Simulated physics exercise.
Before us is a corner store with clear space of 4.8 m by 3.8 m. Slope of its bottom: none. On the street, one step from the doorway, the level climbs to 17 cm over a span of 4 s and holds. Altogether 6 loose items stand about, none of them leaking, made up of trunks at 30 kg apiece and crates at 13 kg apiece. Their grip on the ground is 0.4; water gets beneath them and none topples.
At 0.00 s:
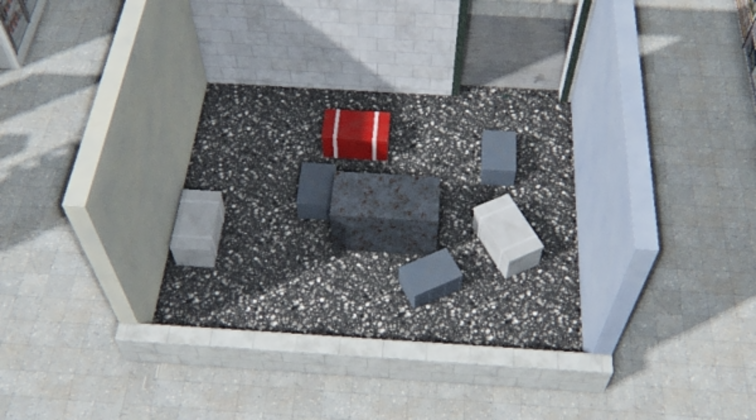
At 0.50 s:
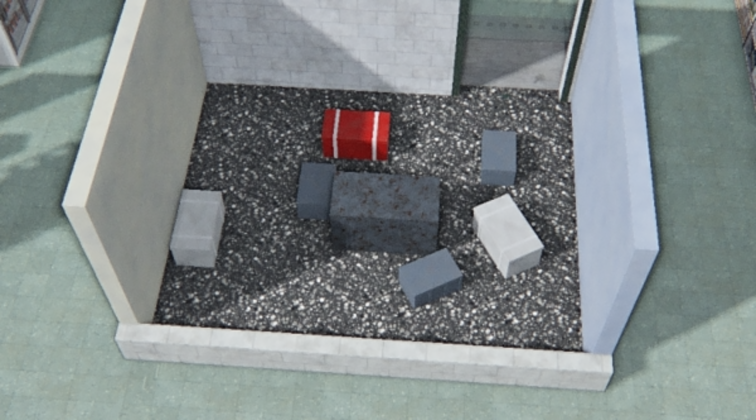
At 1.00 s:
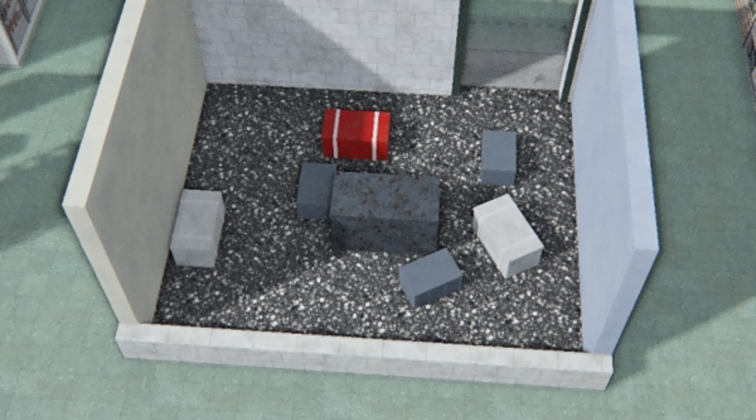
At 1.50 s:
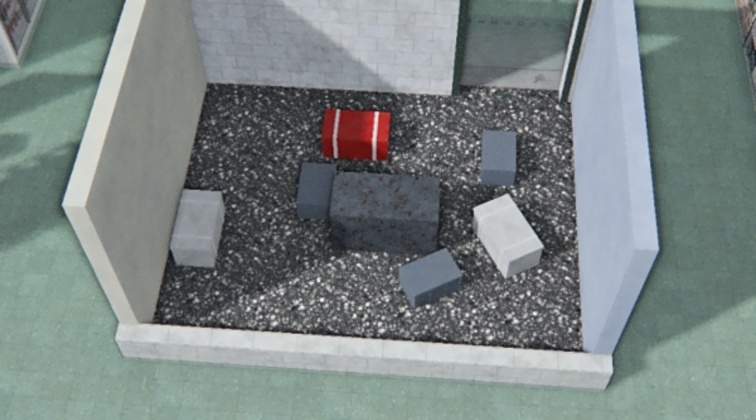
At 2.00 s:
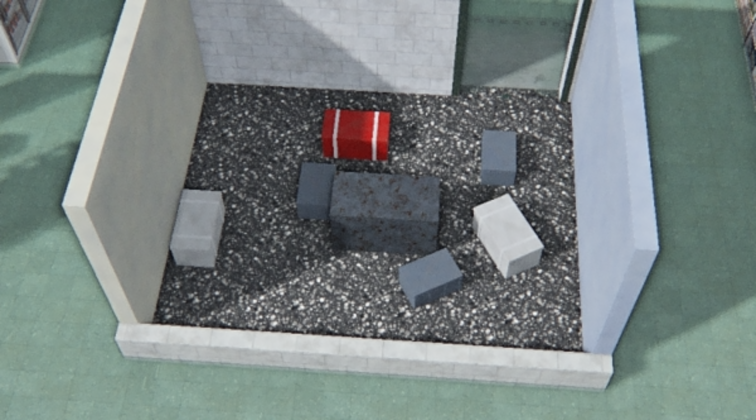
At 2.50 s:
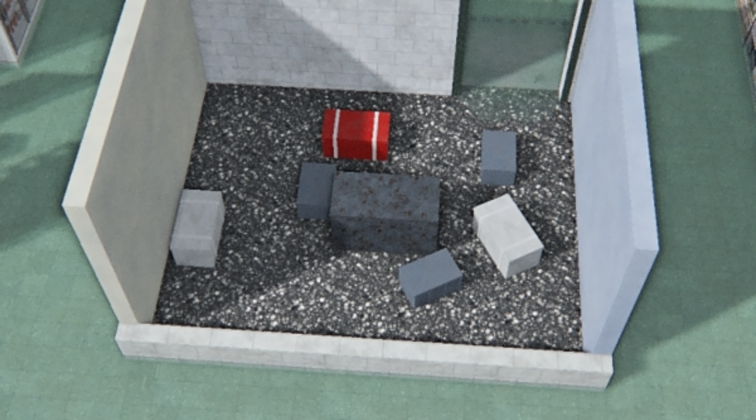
Greenish water spread over the paving around a walled, gravel-floored store, then crept across the doorway at the back and just over its inside edge, while the red trunk and grey and white boxes stayed still.
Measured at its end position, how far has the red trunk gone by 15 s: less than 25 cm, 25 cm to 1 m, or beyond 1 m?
It stays about where it started.
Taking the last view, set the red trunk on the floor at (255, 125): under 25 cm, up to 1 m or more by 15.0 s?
In that run it hardly drifts.
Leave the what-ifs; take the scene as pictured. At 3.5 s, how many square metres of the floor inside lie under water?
1.5 m2.
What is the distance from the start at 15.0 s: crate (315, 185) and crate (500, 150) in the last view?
Shifts: 120 cm / 250 cm.
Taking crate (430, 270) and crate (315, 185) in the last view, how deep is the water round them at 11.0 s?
First about 5 cm, second about 3 cm.
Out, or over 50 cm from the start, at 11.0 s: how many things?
Answer: 3.
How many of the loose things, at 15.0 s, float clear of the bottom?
That would be 5 of them.
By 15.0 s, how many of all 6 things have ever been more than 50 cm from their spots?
Total: 5.
After 3.5 s the red trunk is near (356, 125), 0.0 m from its start, aground; 0 afloat.
After 6.8 s the red trunk is near (356, 125), 0.0 m from its start, aground; 1 afloat.
After 11.0 s the red trunk is near (356, 125), 0.0 m from its start, aground; 2 afloat.
After 15.0 s the red trunk is near (356, 125), 0.0 m from its start, aground; 5 afloat.
